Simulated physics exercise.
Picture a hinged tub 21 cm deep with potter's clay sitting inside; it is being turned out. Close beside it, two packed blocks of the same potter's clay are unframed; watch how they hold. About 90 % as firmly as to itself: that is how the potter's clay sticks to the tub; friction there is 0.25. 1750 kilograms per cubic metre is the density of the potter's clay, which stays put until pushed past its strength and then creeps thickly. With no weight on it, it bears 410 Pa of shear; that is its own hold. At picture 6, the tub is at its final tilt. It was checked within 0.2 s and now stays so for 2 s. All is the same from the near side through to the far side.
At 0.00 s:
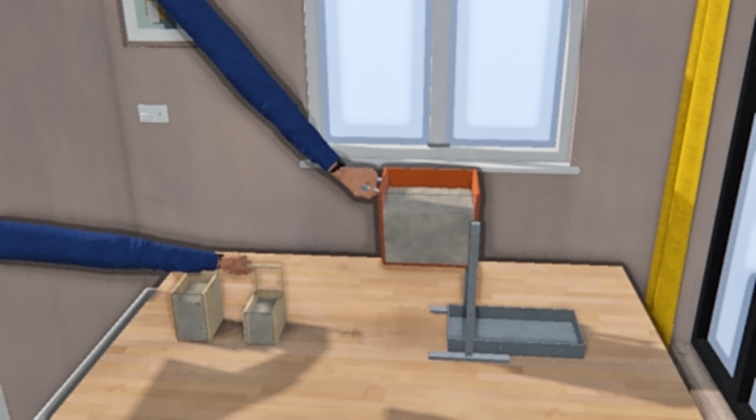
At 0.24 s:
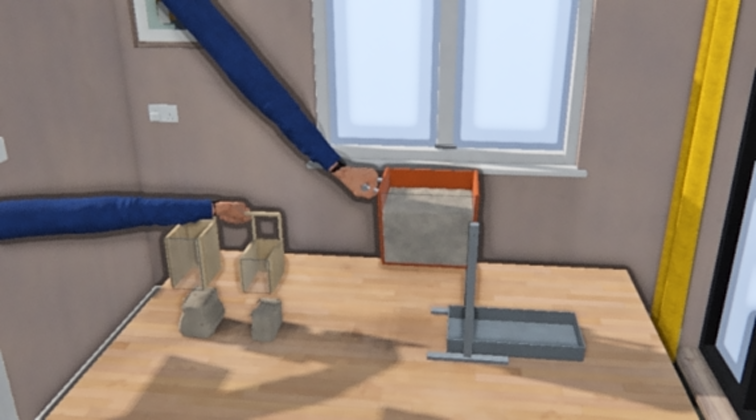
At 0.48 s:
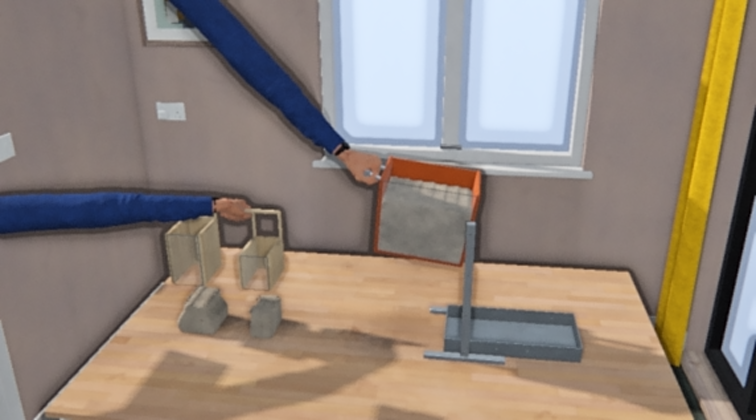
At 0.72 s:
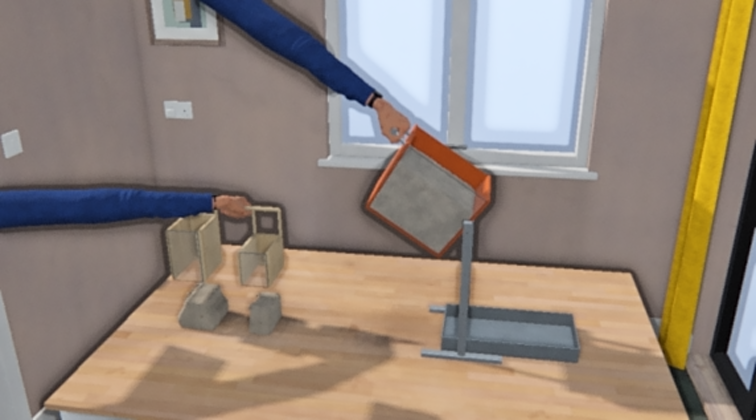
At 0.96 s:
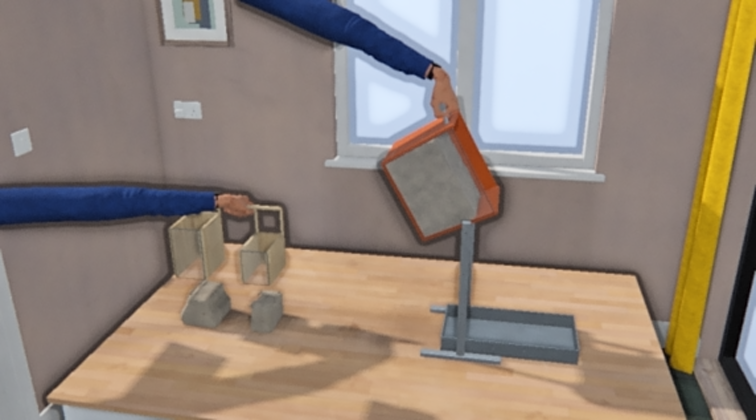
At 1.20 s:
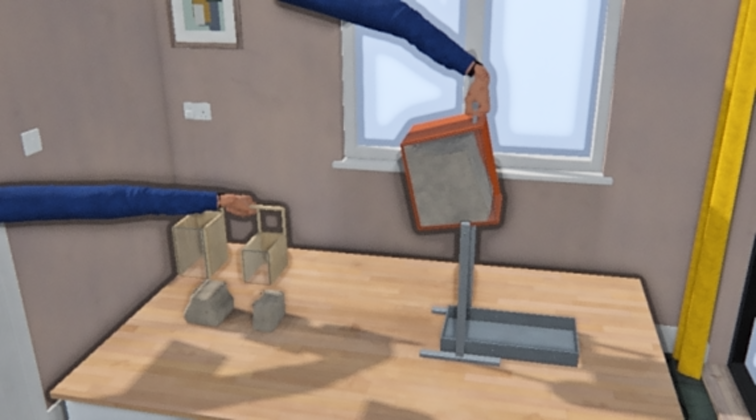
Two small tan moulds were lifted by a blue-sleeved hand, uncovering two clay blocks that sagged slightly, then another hand tilted an orange tub steeply to the right with grey clay inside it.
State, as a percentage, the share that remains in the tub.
77 %.
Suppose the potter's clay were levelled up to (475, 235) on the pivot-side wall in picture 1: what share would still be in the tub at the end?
In that case some 100 per cent.
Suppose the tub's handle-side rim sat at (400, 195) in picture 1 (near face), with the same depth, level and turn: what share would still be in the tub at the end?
I'd put it at close to 100 per cent.
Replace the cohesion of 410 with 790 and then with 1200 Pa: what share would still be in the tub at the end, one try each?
100 %, then 100 %.
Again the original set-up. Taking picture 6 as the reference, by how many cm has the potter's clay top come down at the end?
About 0 cm.
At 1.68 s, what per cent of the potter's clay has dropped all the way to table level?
At that moment, near 0 % is down.
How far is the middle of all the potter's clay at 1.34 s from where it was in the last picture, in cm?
Displacement noted: Approx. 3 cm... about that.
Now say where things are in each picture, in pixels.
In the first picture, handle-side rim at (382, 192), tilt 0 degrees; crest of the potter's clay at (399, 212); block heights 14 cm, 9.0 cm (left to right).
In the second picture, handle-side rim at (381, 192), tilt 0 degrees; crest of the potter's clay at (399, 212); block heights 12 cm, 9.0 cm (left to right).
In the third picture, handle-side rim at (383, 180), tilt 7 degrees; crest of the potter's clay at (388, 201); block heights 10 cm, 8.9 cm (left to right).
In the fourth picture, handle-side rim at (409, 146), tilt 34 degrees; crest of the potter's clay at (402, 166); block heights 10 cm, 8.9 cm (left to right).
In the fifth picture, handle-side rim at (453, 129), tilt 61 degrees; crest of the potter's clay at (431, 143); block heights 10 cm, 8.9 cm (left to right).
In the sixth picture, handle-side rim at (481, 130), tilt 77 degrees; crest of the potter's clay at (411, 147); block heights 10 cm, 8.9 cm (left to right).
After 1.34 s, the tub is at 77 degrees and holds 97 %.
After 1.51 s, the tub is at 77 degrees and holds 88 %.
After 1.68 s, the tub is at 77 degrees and holds 80 %.
After 1.85 s, the tub is at 77 degrees and holds 77 %.
After 3.20 s, the tub is at 77 degrees and holds 77 %.
